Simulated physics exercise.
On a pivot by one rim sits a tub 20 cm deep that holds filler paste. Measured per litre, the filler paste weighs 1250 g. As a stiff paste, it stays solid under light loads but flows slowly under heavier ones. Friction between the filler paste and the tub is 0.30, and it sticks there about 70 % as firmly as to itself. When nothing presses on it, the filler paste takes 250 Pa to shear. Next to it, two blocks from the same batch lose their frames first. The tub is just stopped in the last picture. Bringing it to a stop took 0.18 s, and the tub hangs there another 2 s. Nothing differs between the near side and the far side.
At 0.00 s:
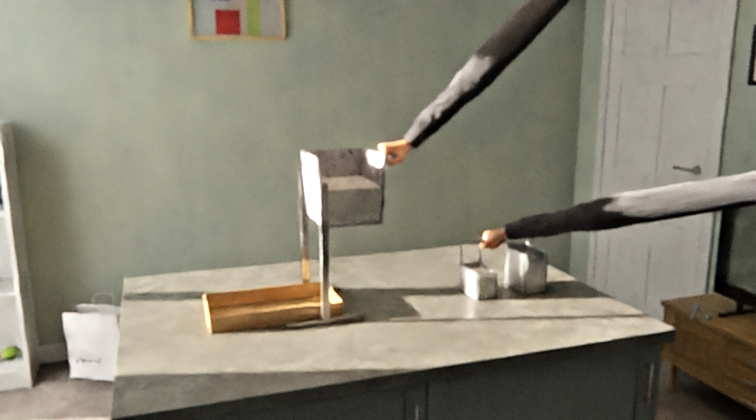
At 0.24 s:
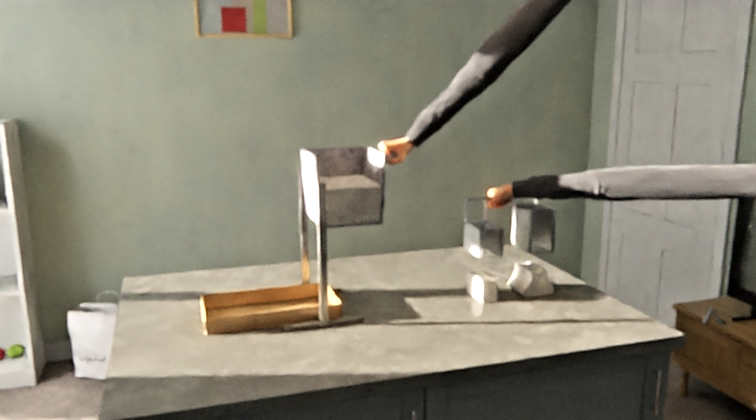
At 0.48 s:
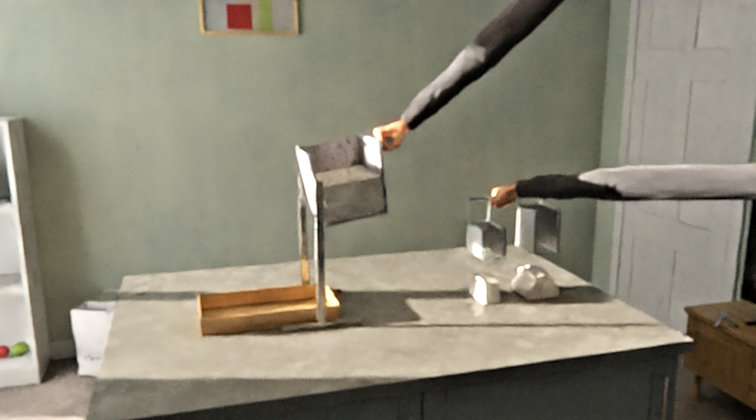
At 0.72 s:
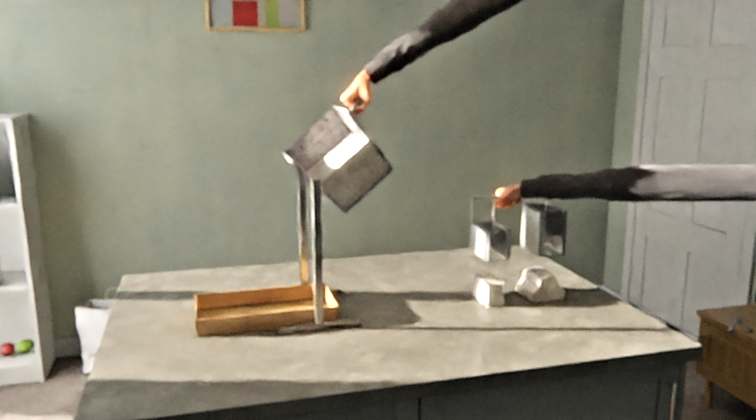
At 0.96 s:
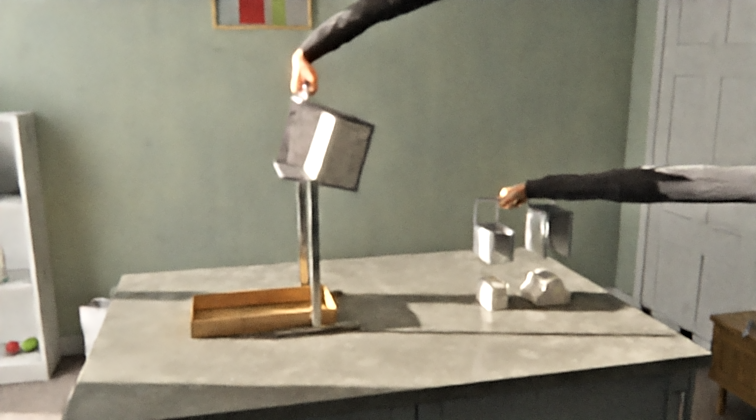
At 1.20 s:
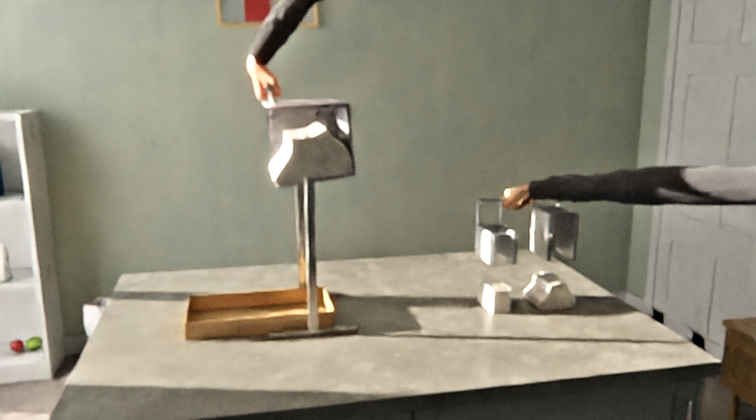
On a grey worktop, one hand lifted two metal moulds off a pair of pale blocks, which sagged slightly, and then another hand swung a tub of paste over to the left on its stand.
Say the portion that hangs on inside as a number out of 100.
Expect roughly 48 %.
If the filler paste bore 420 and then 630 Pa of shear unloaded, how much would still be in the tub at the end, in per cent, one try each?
The two runs give near 70 % and near 100 % respectively.
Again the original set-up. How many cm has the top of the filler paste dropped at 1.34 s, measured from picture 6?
About 5 cm.
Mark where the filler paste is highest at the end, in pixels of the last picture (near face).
Close to pixel (326, 157).
After 1.34 s, the tub is at 95 degrees and holds 76 %.
After 1.51 s, the tub is at 95 degrees and holds 53 %.
After 1.68 s, the tub is at 95 degrees and holds 48 %.
After 1.85 s, the tub is at 95 degrees and holds 48 %.
After 3.20 s, the tub is at 95 degrees and holds 48 %.
